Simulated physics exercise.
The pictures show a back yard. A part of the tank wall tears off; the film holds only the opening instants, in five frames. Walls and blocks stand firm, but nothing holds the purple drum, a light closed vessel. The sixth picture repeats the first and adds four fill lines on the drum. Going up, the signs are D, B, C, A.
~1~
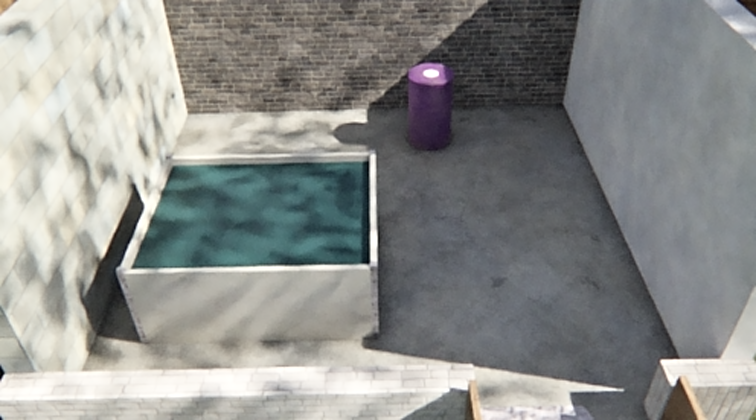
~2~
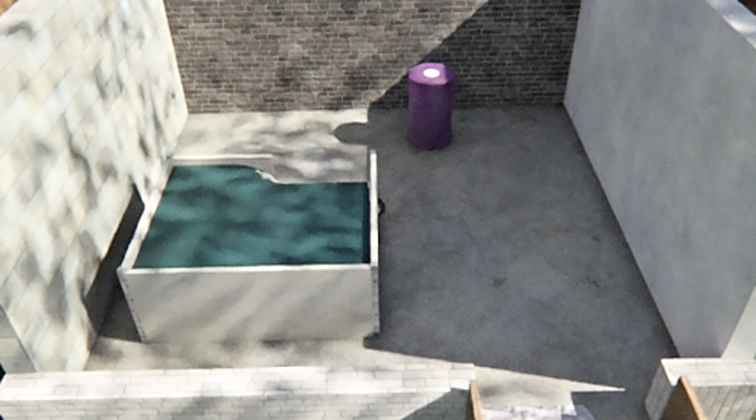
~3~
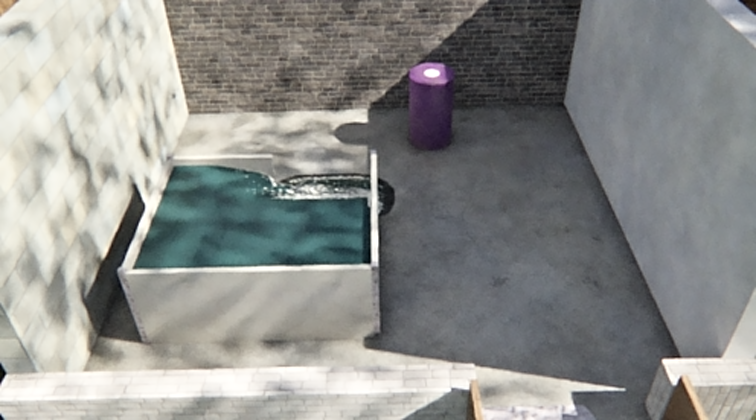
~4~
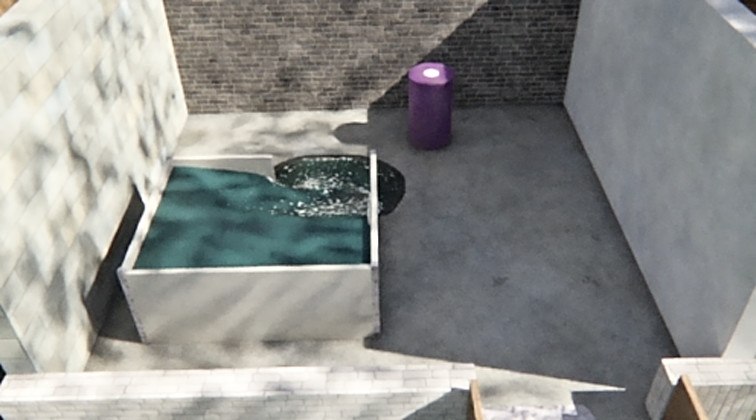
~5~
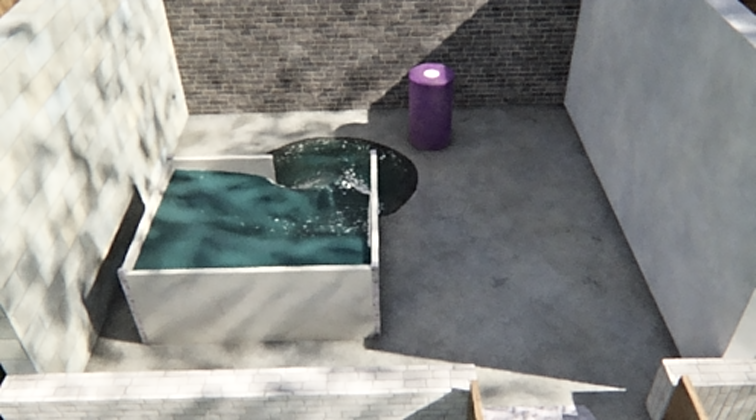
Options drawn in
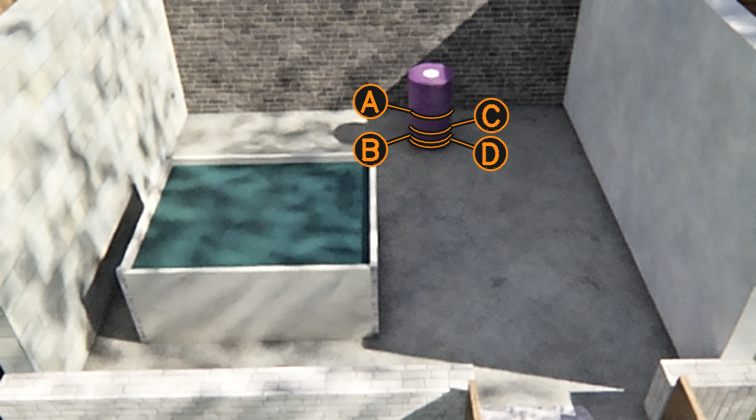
Water pours through a gap in the tank's back wall and spreads across the ground.
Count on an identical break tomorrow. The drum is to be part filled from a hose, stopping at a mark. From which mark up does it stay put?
A will do.
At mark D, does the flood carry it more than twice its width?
Yes.
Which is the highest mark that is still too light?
C.
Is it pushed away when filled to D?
Yes, it does.
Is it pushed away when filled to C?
Yes, that goes wrong.
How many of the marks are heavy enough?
One of the four.
On the marked copy, A at (432, 118); B at (431, 142); C at (432, 134); D at (431, 147); from the bottom up D, B, C, A.
With A, it does not move.
With B, it is pushed about 5 times its own width away.
With C, it is pushed about twice its own width away.
With D, it is pushed about 7 times its own width away.
